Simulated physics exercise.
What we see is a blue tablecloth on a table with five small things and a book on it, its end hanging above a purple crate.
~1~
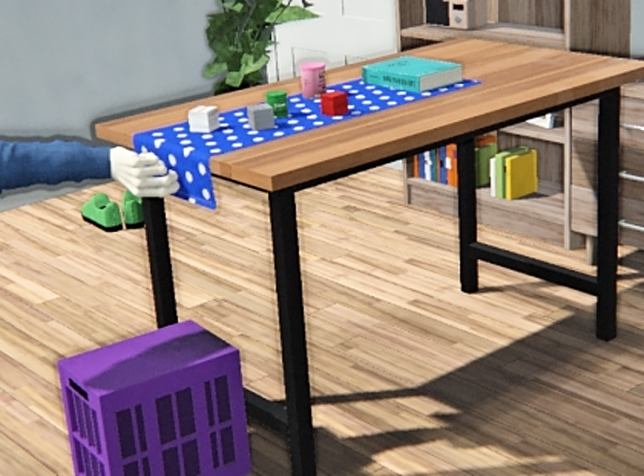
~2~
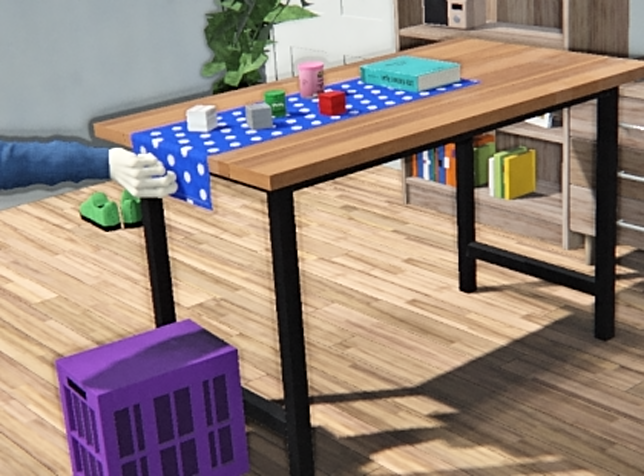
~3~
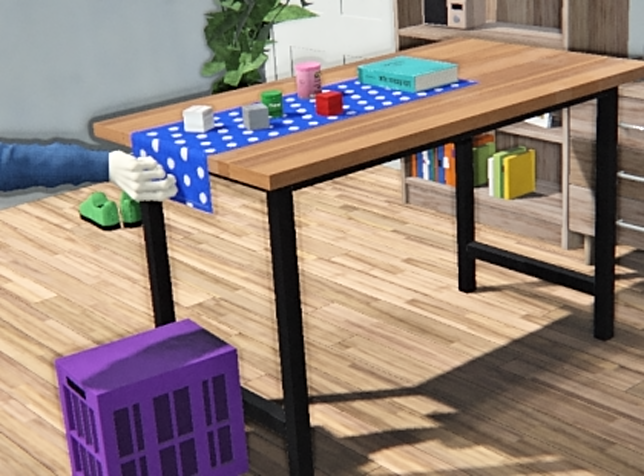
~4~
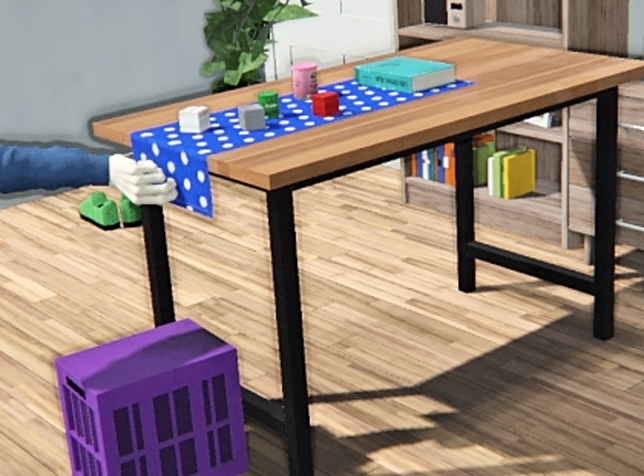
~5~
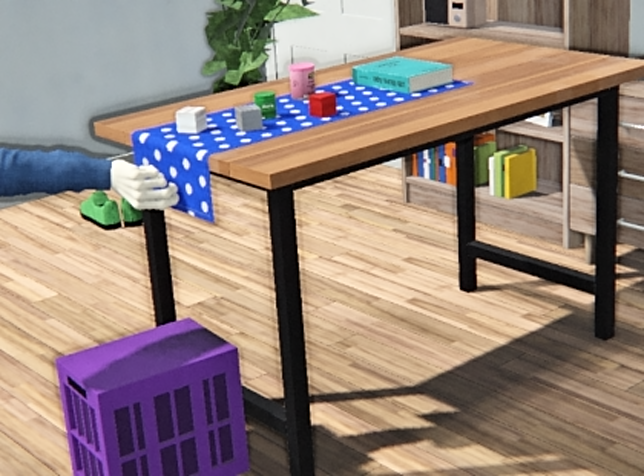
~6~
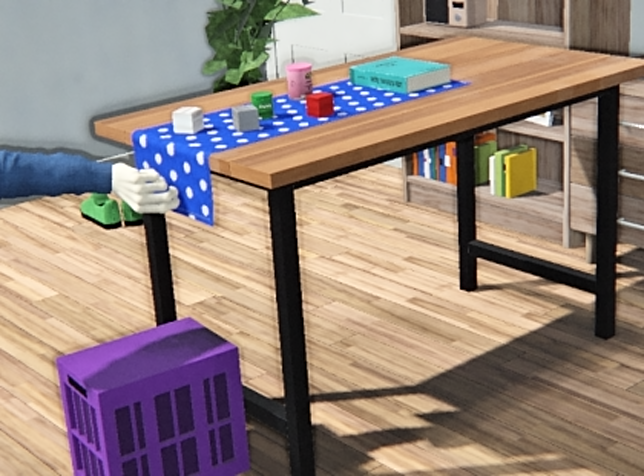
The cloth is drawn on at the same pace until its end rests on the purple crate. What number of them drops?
The count of fallen things is three.
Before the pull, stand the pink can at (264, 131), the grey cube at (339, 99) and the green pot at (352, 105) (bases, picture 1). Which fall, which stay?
The pink can comes down; the grey cube keeps its place on top; the green pot remains up.
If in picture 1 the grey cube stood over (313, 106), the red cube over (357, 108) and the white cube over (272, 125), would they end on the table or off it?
The grey cube remains up, the red cube keeps its place on top, the white cube tumbles off.
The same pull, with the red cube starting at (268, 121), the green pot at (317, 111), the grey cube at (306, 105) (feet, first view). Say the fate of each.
The red cube drops off; the green pot remains up; the grey cube stays on.
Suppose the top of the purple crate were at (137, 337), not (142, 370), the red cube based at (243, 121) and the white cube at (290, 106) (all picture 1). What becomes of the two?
The red cube is carried off; the white cube keeps its place on top.
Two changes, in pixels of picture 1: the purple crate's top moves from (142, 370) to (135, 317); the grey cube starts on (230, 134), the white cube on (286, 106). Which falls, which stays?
The grey cube comes down; the white cube stays on.
Soon after, hem near (181, 281); white cube gone.
Then, hem on the crate; white cube, grey cube and green pot gone.
At rest, hem on the crate; white cube, grey cube and green pot gone. It carries off three.
